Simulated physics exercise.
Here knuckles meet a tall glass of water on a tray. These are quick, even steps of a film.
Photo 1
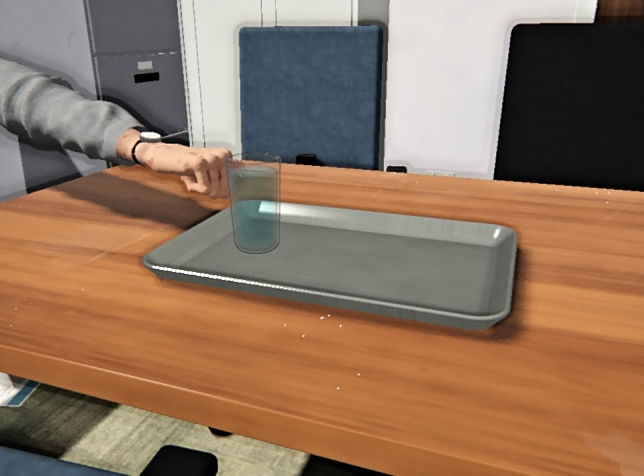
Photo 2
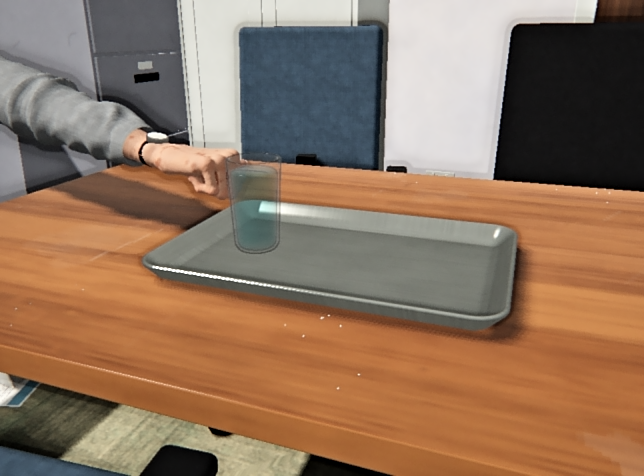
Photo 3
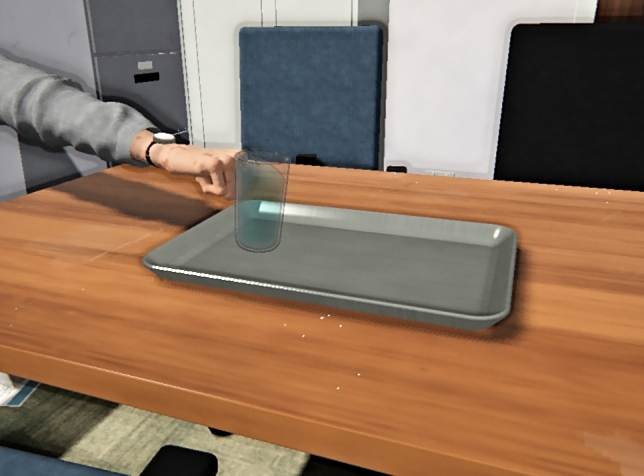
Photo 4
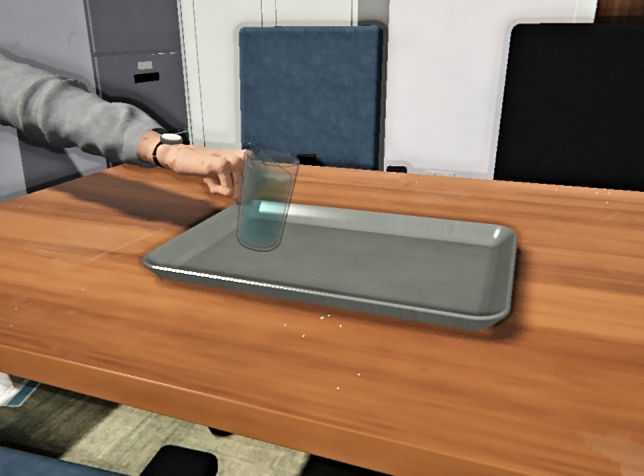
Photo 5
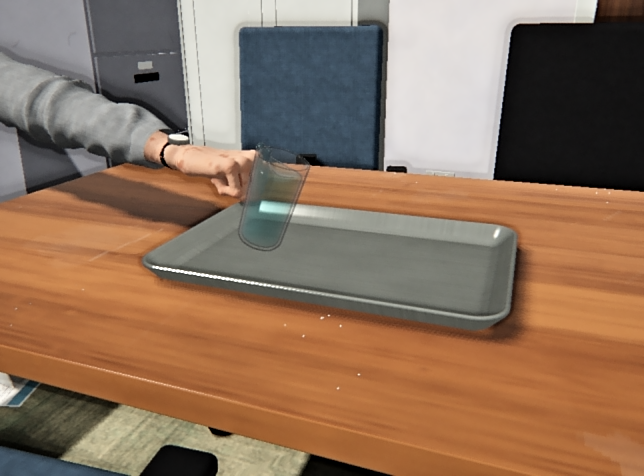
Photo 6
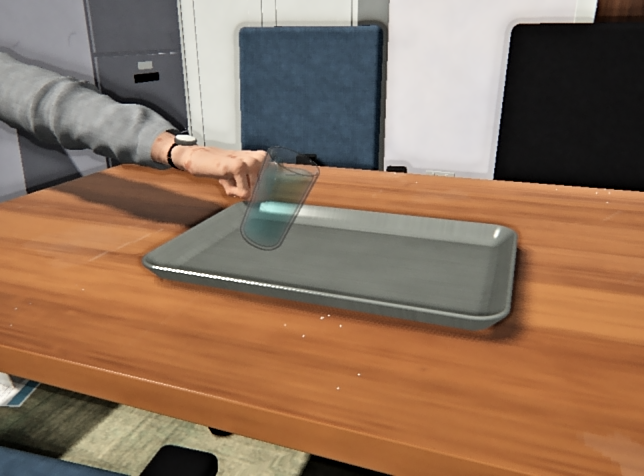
A tall glass of water standing upright on a grey tray, then leaning steadily rightward as a hand's knuckles push its upper side.
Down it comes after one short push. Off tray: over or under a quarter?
Over.
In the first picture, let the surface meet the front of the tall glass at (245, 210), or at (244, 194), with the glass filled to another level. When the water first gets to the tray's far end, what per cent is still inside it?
Roughly 50 per cent, then roughly 60 per cent.
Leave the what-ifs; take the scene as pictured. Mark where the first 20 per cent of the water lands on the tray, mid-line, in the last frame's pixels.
Landing point, centre line: Approx. (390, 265).
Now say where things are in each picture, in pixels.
In the first frame, it leans 0°; its right rim is at (277, 161); the water meets the walls at (235, 168) and (277, 172); the tray's far rim is at (512, 267); the tray is clear ahead.
In the second frame, it leans 0°; its right rim is at (277, 161); the water meets the walls at (235, 168) and (277, 172).
In the third frame, it leans 6°; its right rim is at (286, 163); the water meets the walls at (242, 152) and (279, 175).
In the fourth frame, it leans 12°; its right rim is at (296, 166); the water meets the walls at (251, 161) and (293, 179); 1 per cent is over the edge.
In the fifth frame, it leans 19°; its right rim is at (306, 170); the water meets the walls at (258, 171) and (303, 176); 1 per cent is over the edge.
In the sixth frame, it leans 26°; its right rim is at (316, 176); the water meets the walls at (261, 184) and (313, 175).
A moment on, the tall glass lies on its side and 92 per cent is in the glass, 6 on the tray and 2 above or beyond its rim.
Next, the tall glass lies on its side and 52 per cent is in the glass, 46 on the tray and 3 above or beyond its rim.
Then the tall glass lies on its side and 31 per cent is in the glass, 46 on the tray and 23 above or beyond its rim.
Later the tall glass lies on its side and 17 per cent is in the glass, 46 on the tray and 37 above or beyond its rim.
In the end 63 per cent is held by tray and glass, 37 is off the tray.
